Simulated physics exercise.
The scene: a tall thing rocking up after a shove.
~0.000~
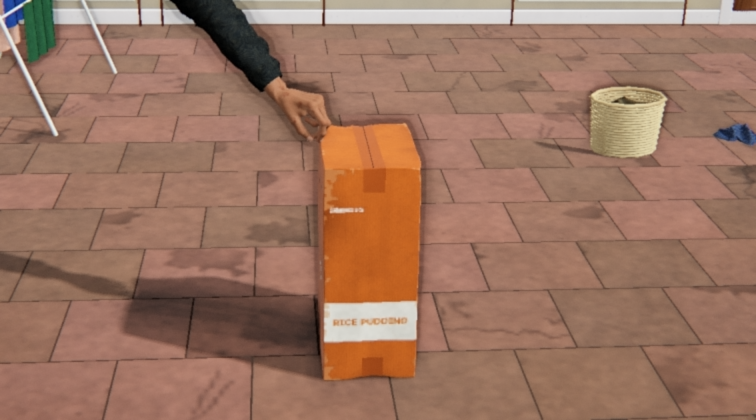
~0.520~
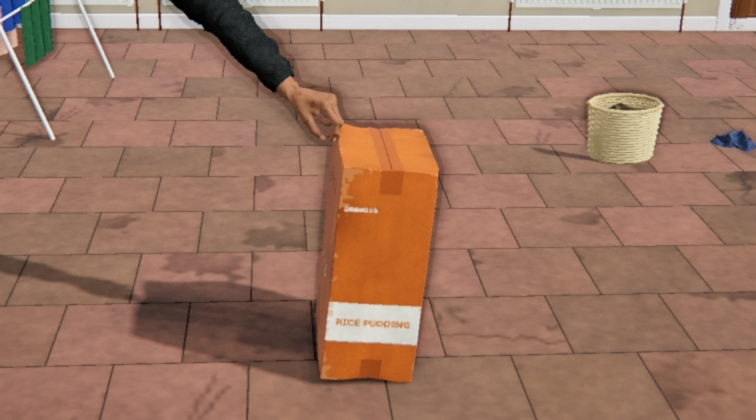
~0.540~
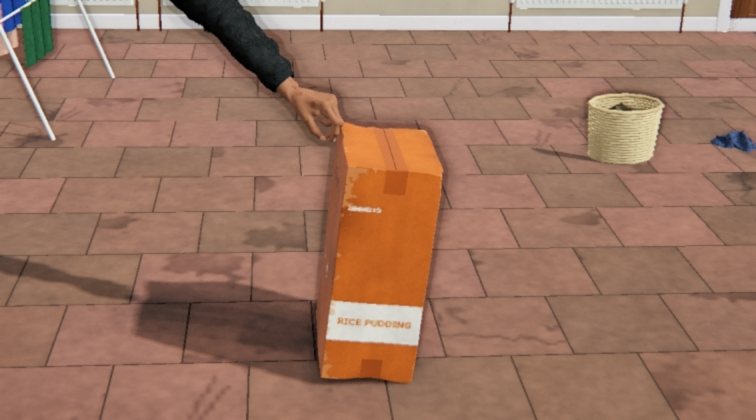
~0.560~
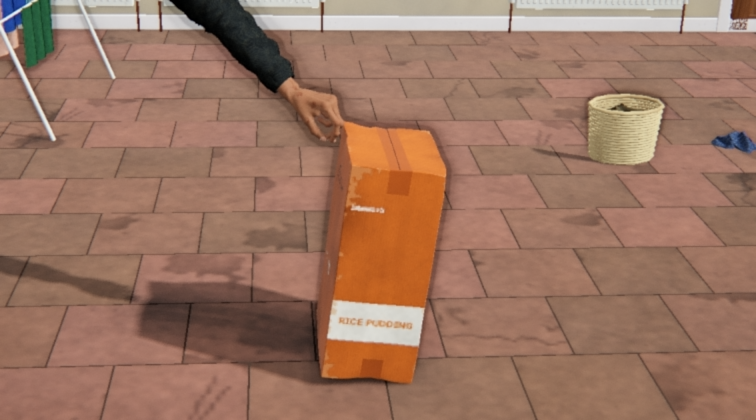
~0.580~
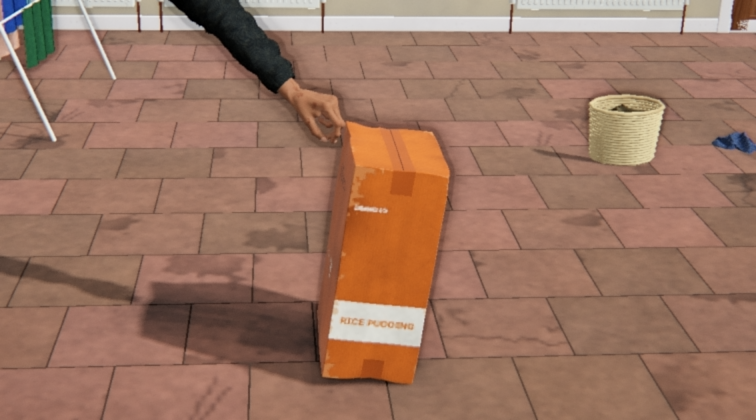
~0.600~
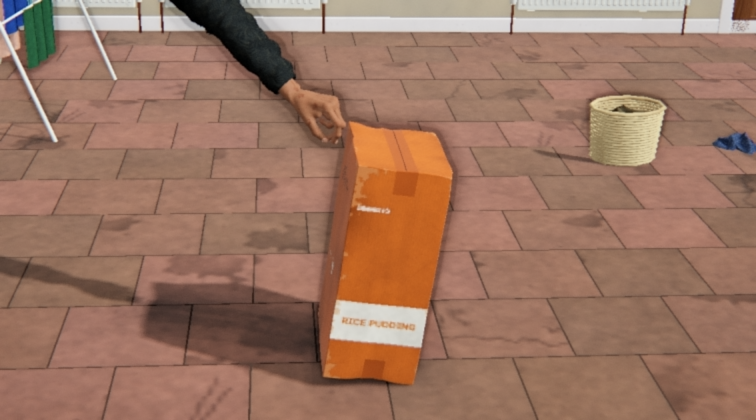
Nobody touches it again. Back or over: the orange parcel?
The orange parcel returns to its base.
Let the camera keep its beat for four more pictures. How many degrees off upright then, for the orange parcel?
About 8°.
By 0.86 s, orange parcel upright near (367, 256).
When it is over (2.0 s), the orange parcel settles on its feet, near (365, 257).
